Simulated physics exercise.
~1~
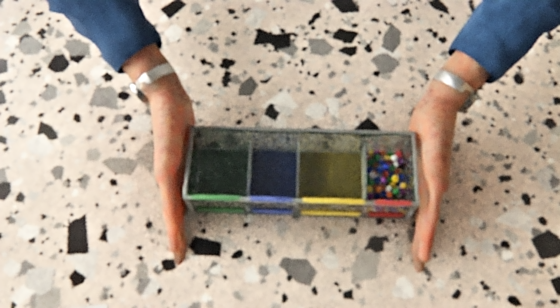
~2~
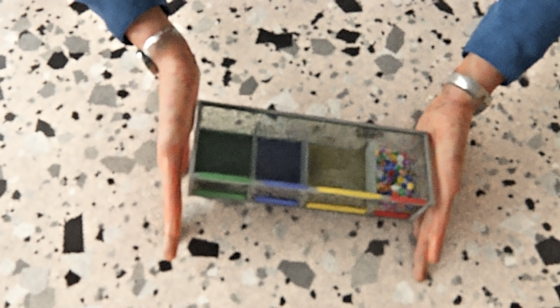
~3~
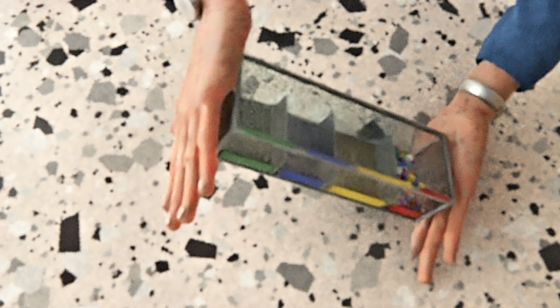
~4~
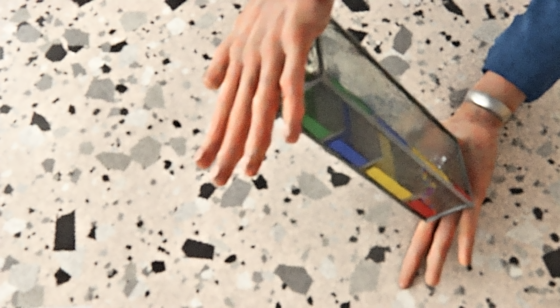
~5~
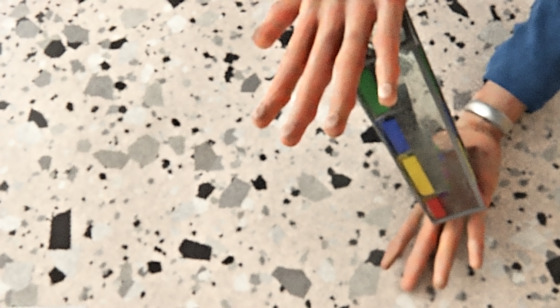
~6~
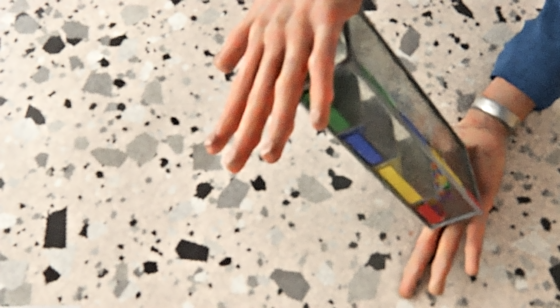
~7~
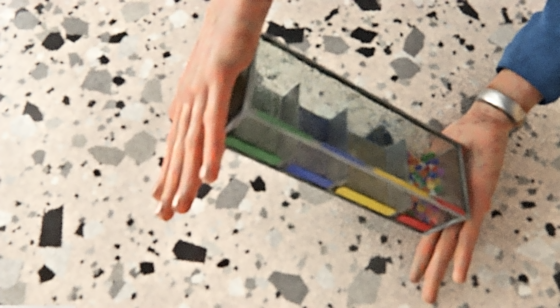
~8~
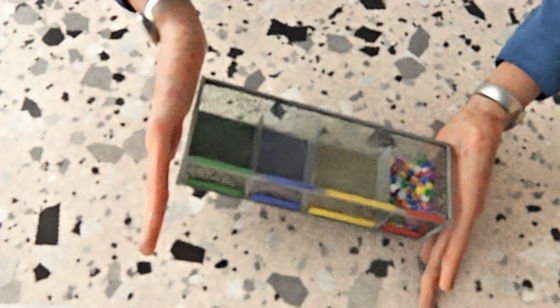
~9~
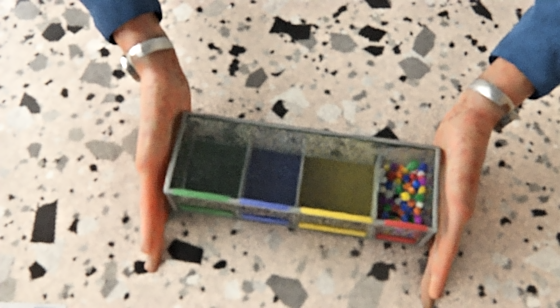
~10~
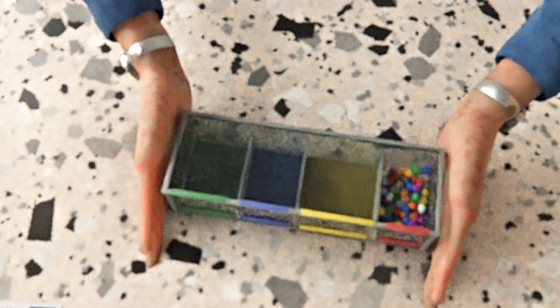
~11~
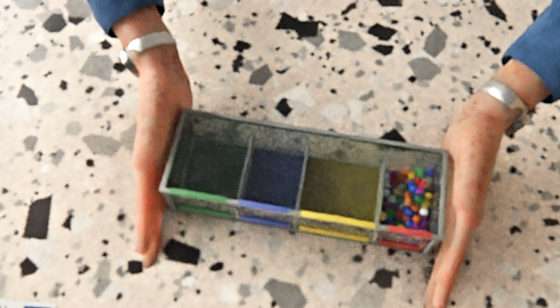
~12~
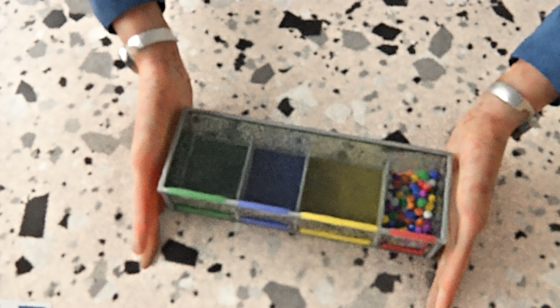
At the start, two hands in blue sleeves and silver bracelets hold a clear, lidded box with four compartments above a speckled terrazzo surface, small multicoloured beads gathered in the red-marked section at the right. The left hand rises and the box tips steeply, its left end swinging up while the right hand supports the lower end. The raised hand then comes back down, easing the box through the same tilt in reverse. It settles almost level again and stays there. At the end, all the beads still sit in the red section, leaving the green, blue and yellow ones empty.
